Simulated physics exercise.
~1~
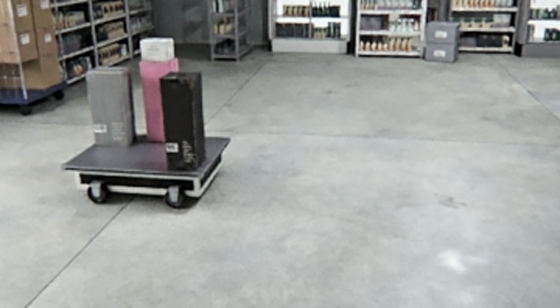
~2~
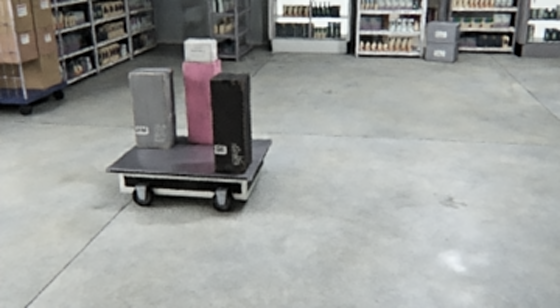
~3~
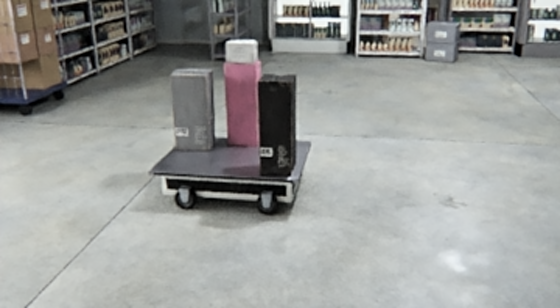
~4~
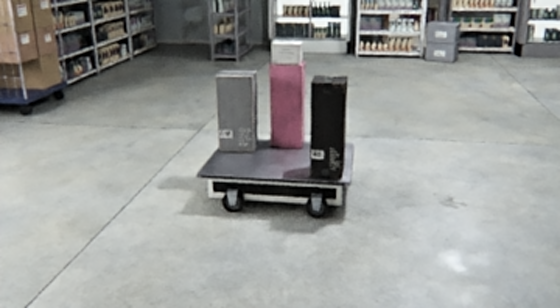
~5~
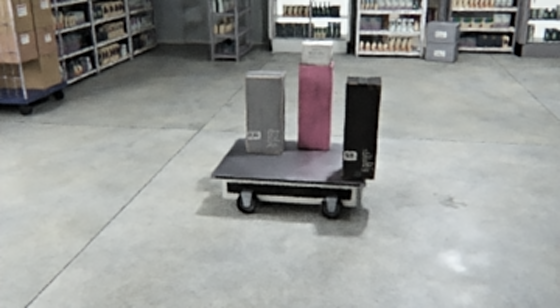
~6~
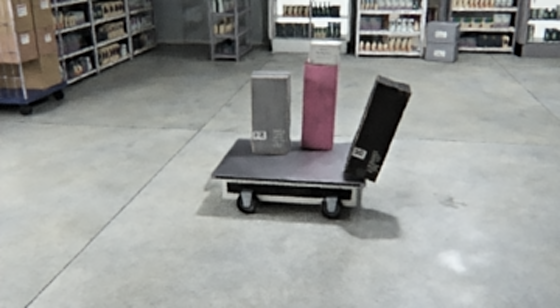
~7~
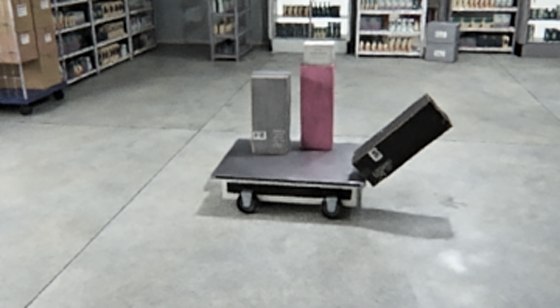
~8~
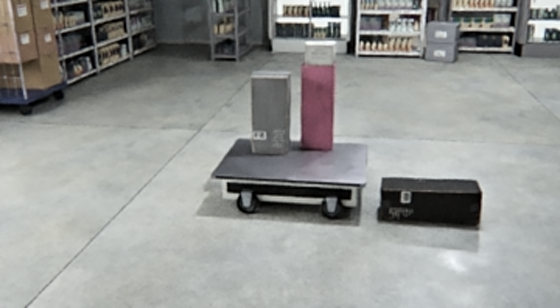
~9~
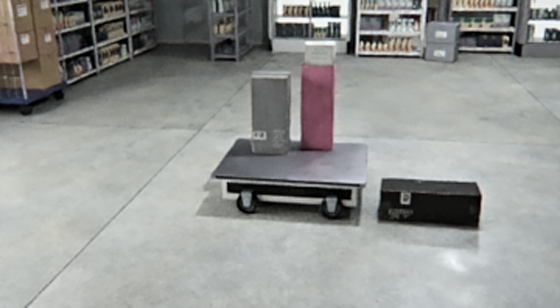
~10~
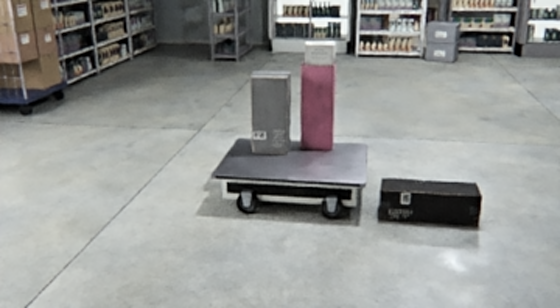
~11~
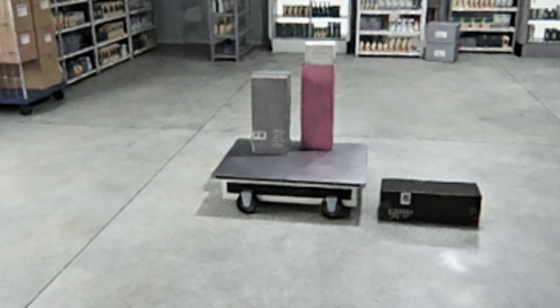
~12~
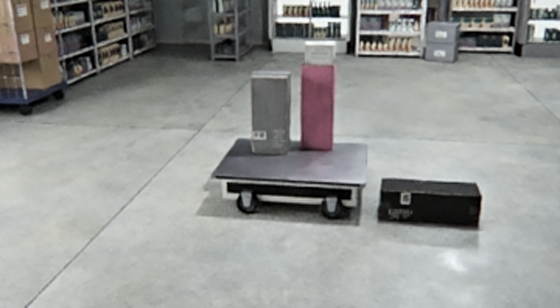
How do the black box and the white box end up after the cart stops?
The black box topples off the right side of the cart and lies on the floor. The white box stays up on top of the pink box.
